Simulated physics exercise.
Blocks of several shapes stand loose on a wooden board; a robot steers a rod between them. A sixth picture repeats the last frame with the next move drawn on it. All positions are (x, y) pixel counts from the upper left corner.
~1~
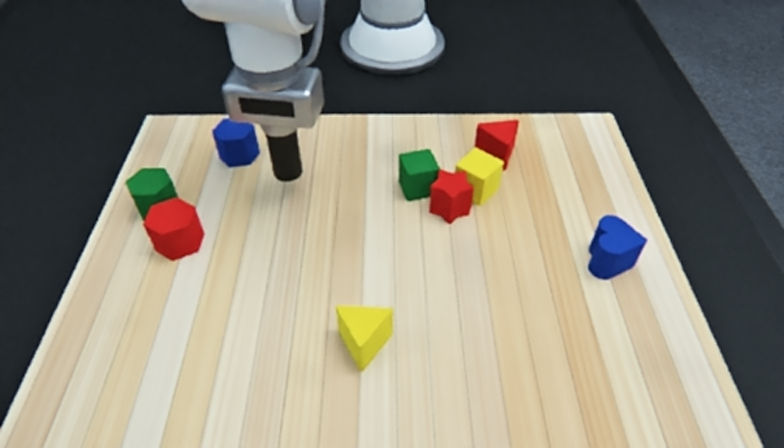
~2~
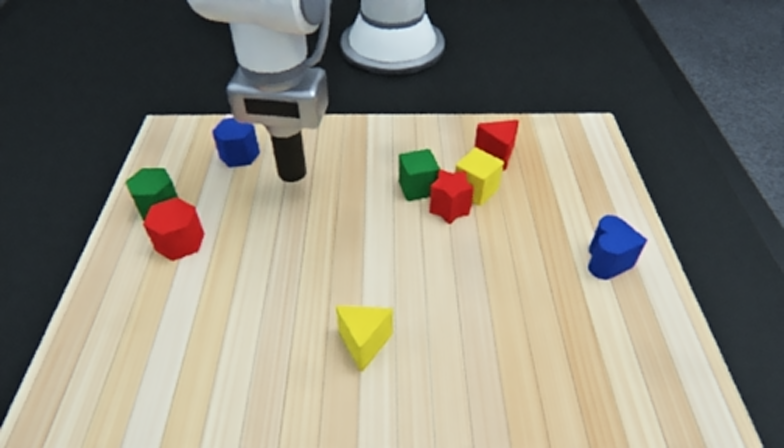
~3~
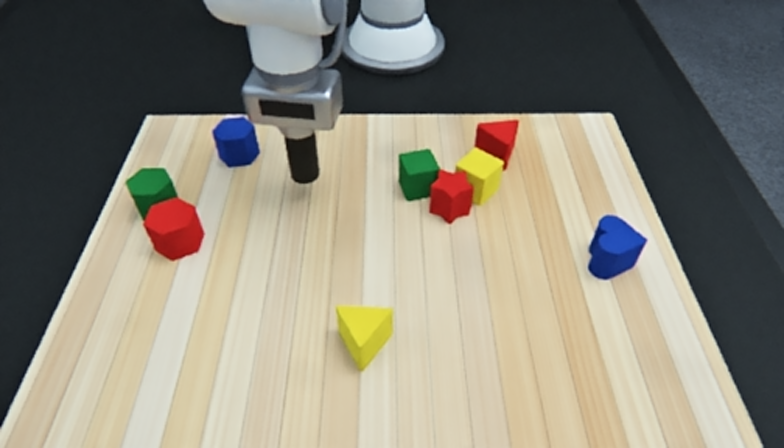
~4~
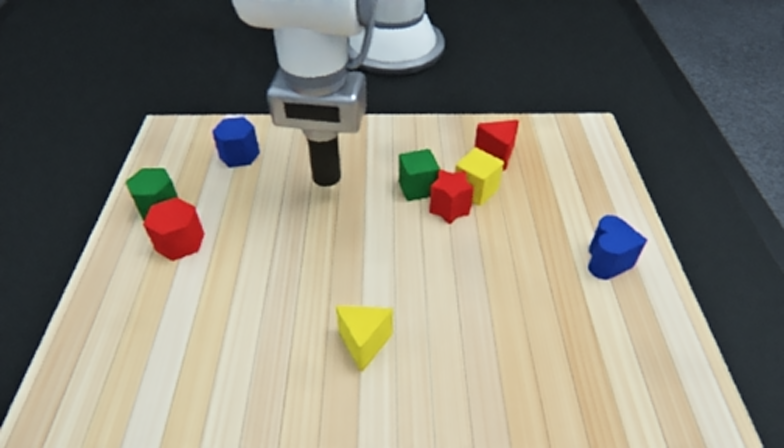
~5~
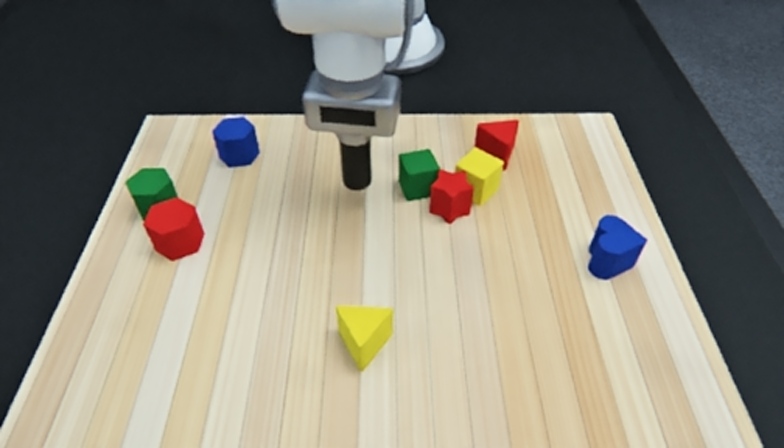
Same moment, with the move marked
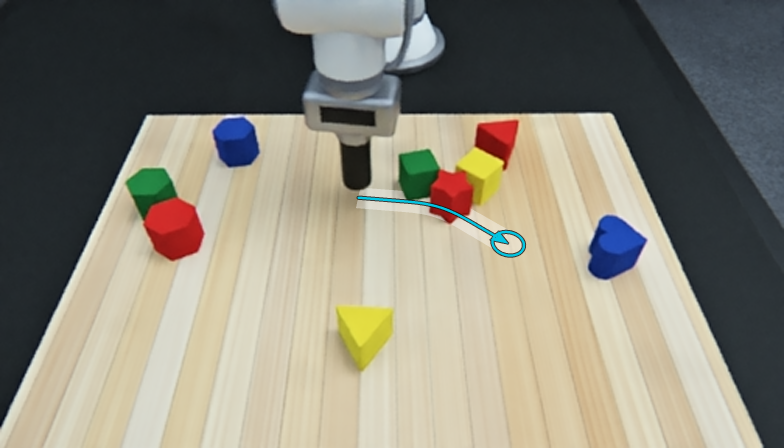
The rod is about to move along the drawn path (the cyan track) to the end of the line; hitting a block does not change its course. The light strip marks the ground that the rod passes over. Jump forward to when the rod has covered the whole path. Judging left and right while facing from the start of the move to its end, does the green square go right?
I expect not.
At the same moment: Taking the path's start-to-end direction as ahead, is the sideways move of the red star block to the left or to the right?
Right-hand side.
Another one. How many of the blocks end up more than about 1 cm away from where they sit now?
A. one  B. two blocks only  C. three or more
B (two blocks only)
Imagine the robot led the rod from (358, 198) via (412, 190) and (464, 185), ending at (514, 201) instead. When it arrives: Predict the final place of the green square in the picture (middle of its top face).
Put as a pixel place, it's (550, 168).
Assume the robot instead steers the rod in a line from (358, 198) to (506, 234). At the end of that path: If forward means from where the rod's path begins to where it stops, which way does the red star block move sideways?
So, looking from the first point of the path to the last, the red star block moves leftwards.
Drawn move, from (358, 198) over (411, 202) and (462, 217) to (508, 244).
The first path, step by step. One third of the way, rod (413, 185); green square (432, 158), turned 30° anticlockwise.
Two thirds of the way, rod (465, 200); green square (439, 157), turned 55° anticlockwise; red star block (496, 199).
At the end, rod (512, 227); green square (439, 157), turned 55° anticlockwise; red star block (548, 221), turned 10° anticlockwise; yellow square still.
